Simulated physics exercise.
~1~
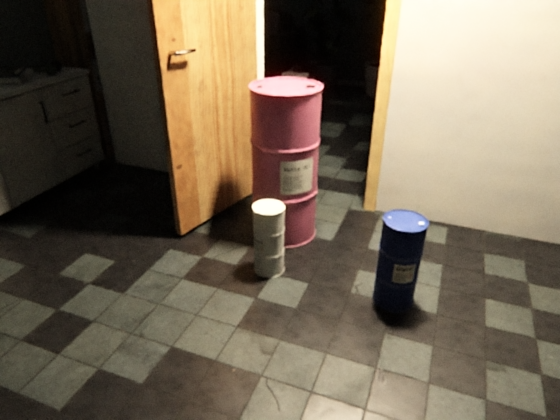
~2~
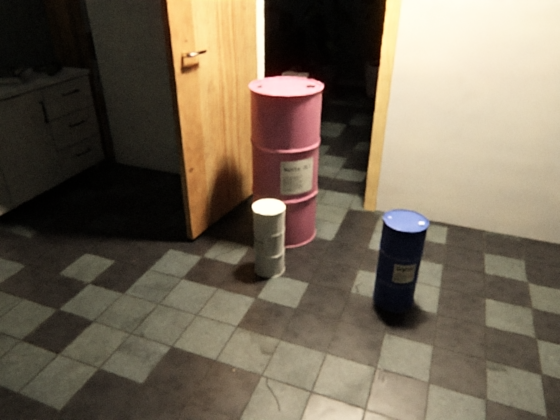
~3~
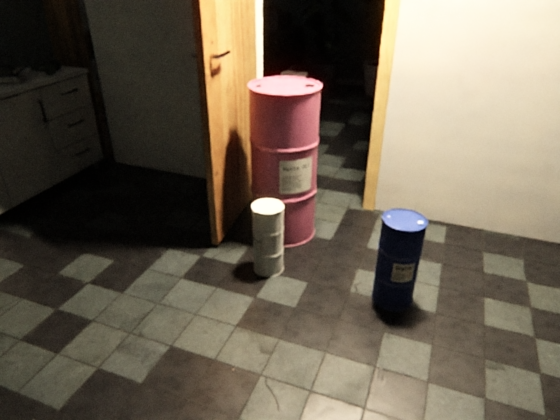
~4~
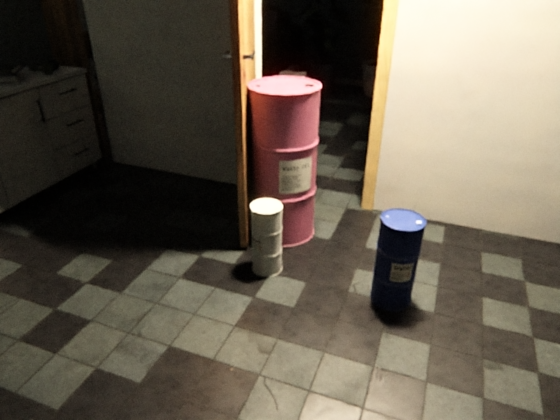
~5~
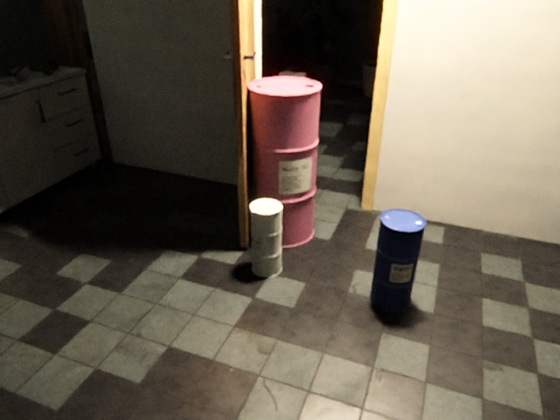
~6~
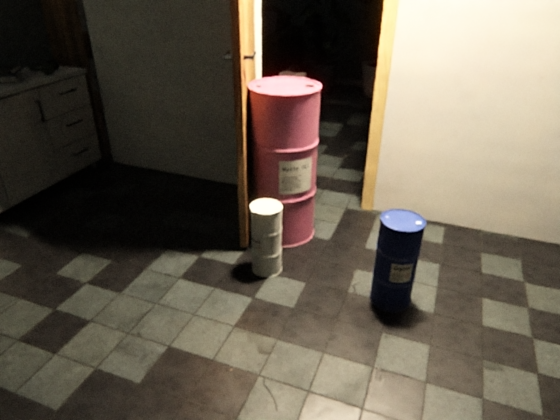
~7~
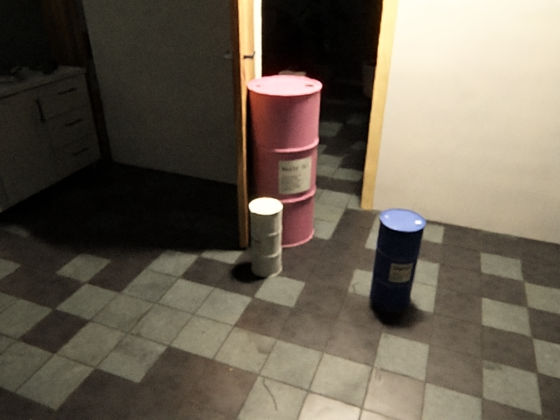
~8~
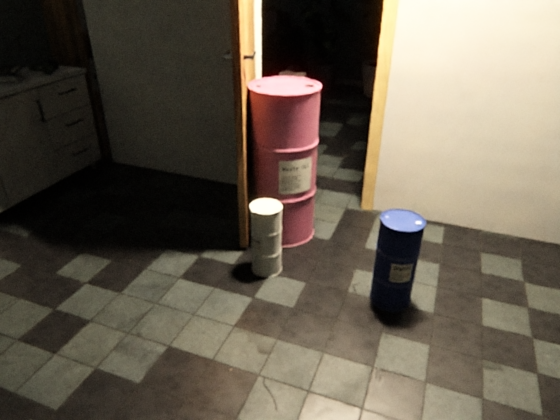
A wooden door stands wide open at a dim doorway in a room with a checkered tile floor, seen from slightly above by a gently swaying camera. A tall pink drum stands in the doorway, with a small white canister in front of it and a dark blue one to the right, while pale drawers line the left wall. The door's free edge swings rightward towards the drum, its broad face narrowing until it is seen almost edge-on. It then stops beside the pink drum and stays there, still well open, with all three containers standing where they were.
